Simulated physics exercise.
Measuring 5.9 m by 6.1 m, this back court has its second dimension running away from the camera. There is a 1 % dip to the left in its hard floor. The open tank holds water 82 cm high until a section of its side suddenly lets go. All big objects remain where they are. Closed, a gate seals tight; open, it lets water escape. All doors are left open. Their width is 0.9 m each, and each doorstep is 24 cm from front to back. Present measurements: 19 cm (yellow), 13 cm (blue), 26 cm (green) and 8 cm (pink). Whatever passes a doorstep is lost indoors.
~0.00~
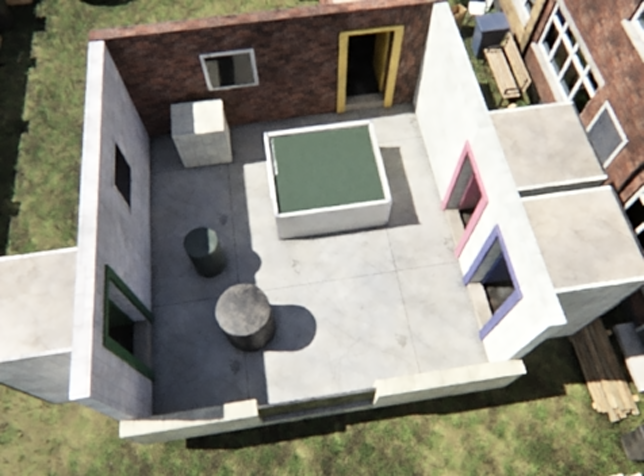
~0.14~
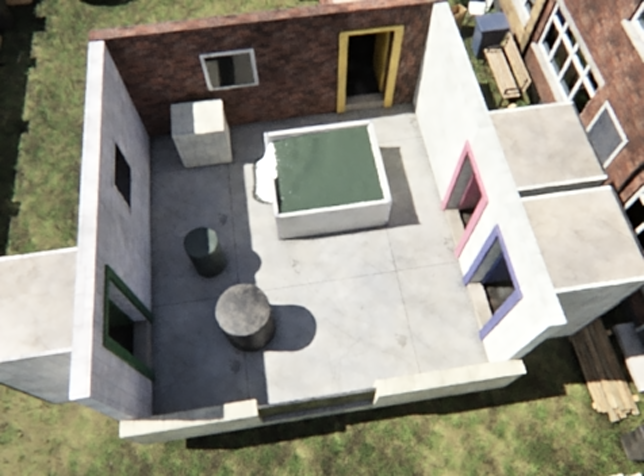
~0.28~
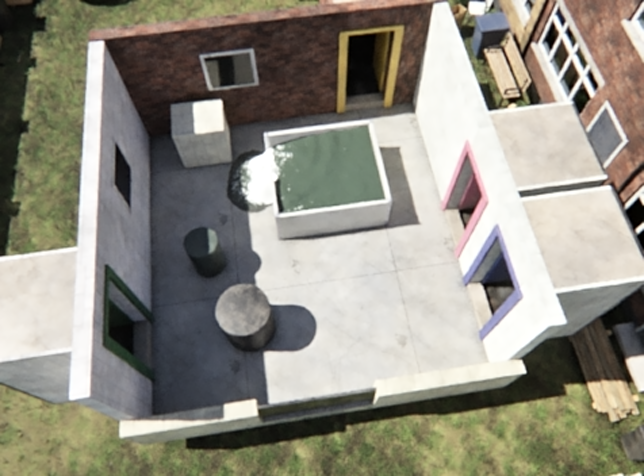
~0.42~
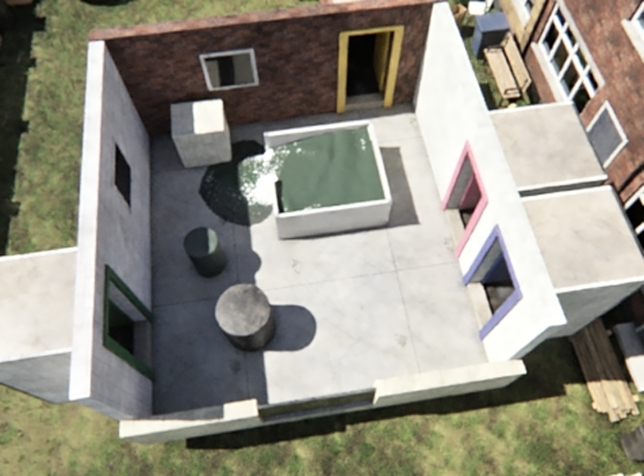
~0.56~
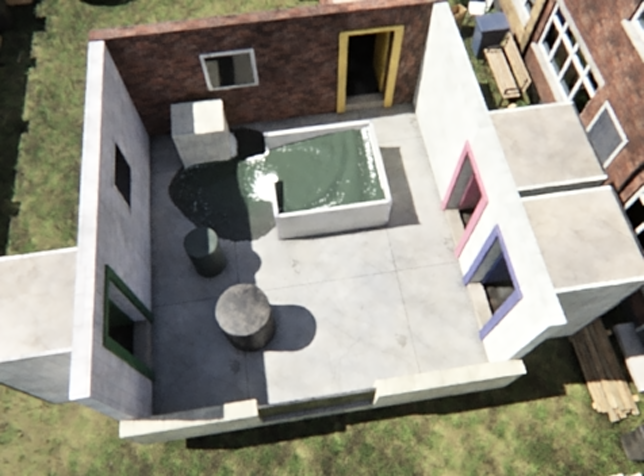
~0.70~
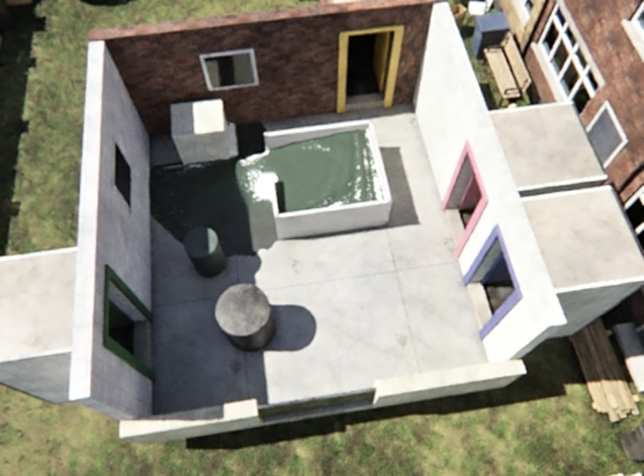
A big open tank of still green water in a walled court opened at its left side, and the water poured out, spreading left across the grey floor around the white block and small drum.
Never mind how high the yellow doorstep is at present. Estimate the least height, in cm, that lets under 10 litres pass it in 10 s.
I would say 8 cm.
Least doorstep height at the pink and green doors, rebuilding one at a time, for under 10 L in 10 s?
You'd want about 9.0 centimetres at pink and about 13.5 centimetres at green.
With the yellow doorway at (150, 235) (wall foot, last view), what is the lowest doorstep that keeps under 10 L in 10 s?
Minimum: About 28 cm.
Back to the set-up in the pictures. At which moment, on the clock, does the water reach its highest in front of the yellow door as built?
That happens close to 6.5 s on the clock.
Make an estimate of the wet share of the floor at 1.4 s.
Wet share: Around 20 %.
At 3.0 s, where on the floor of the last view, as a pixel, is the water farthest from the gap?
Roughly at (153, 425) in the last view.
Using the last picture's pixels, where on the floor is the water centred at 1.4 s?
Around (283, 191).
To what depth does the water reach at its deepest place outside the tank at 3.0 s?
Up to some 40 centimetres, I'd say.
After 1.4 s water covers 20 % of the floor, deepest (53 cm) near (151, 191); it has not reached the yellow door.
After 3.0 s water covers 45 % of the floor, deepest (40 cm) near (150, 142); 2 cm at the yellow door, 0 litres in over its 19 cm doorstep.
After 10.0 s water covers 95 % of the floor, deepest (14 cm) near (153, 414); 8 cm at the yellow door, 0 litres in over its 19 cm doorstep.
At the yellow door as built, the water arrived by 2.1 s and peaked near 12 cm at 6.6 s.
Run again over the same 10 s with other heights there, 15 litres in over 7 cm, 3 litres over 9.5 cm. The limit of 10 litres is kept from about 8 cm up.
